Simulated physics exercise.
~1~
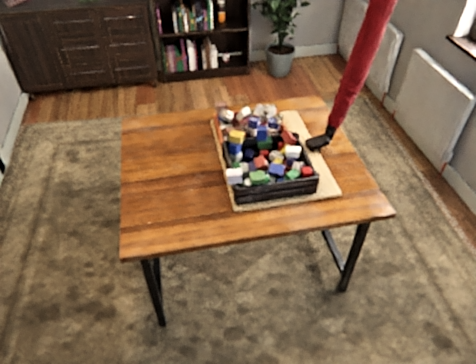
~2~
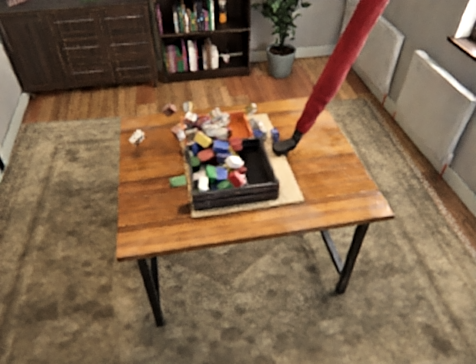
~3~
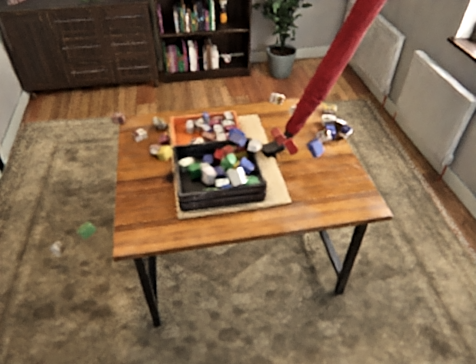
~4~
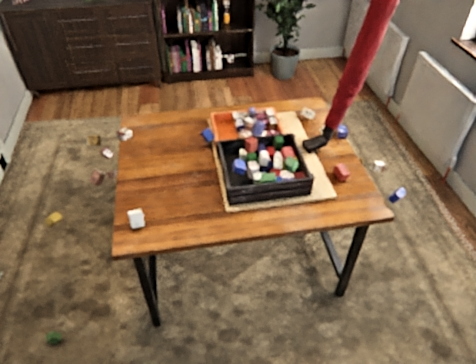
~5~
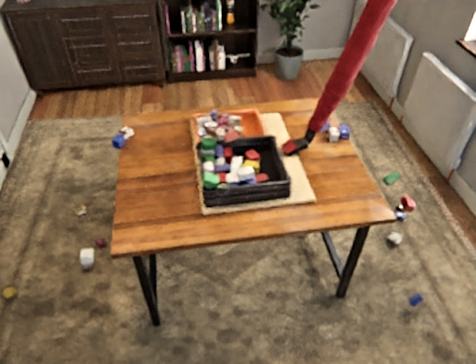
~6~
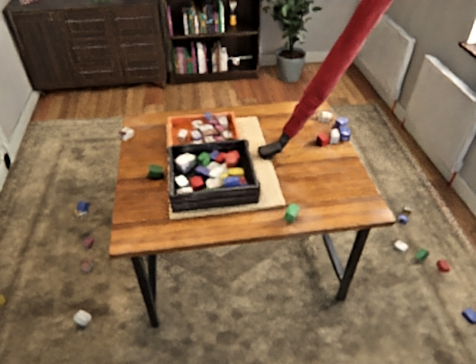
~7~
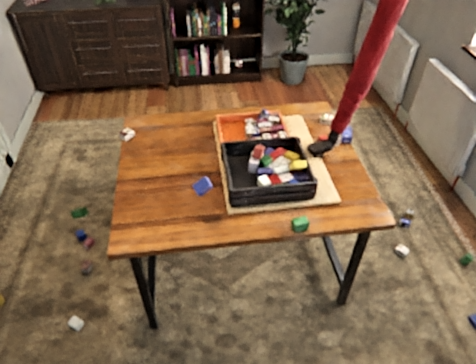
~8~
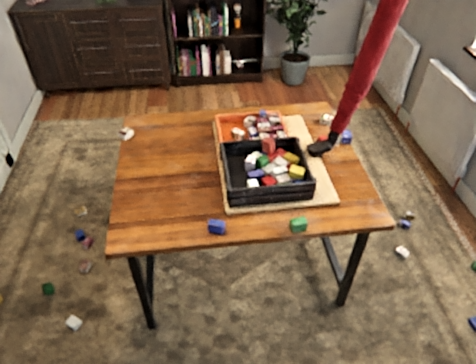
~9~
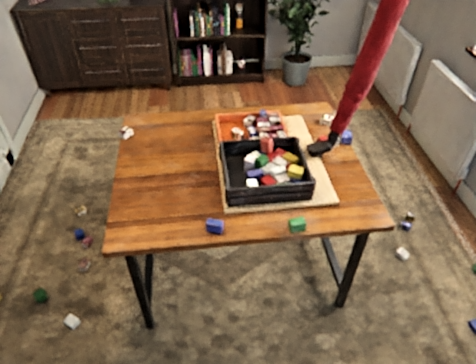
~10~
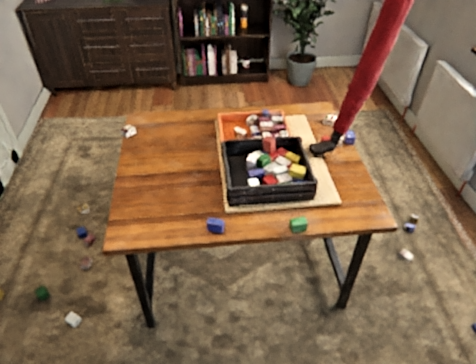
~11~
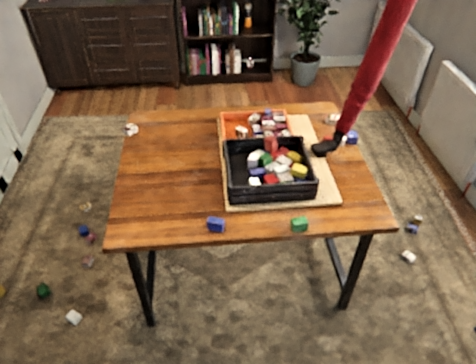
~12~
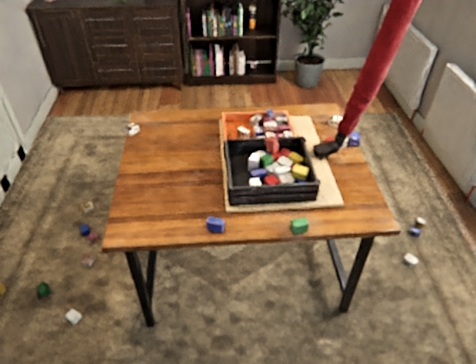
To begin with, a black basket heaped with colourful toy bricks and an orange basket of small cartons sit on a board on a wooden table, with a red arm reaching to the board. The arm jerks the board left, and pieces spill onto the tabletop. As the board slides right and then left again, more bricks and cartons tumble off and scatter over the rug. A final shift right leaves the board near its starting place. Everything settles, with both baskets still partly filled, a blue and a green brick near the table's front edge, and others strewn on the floor.
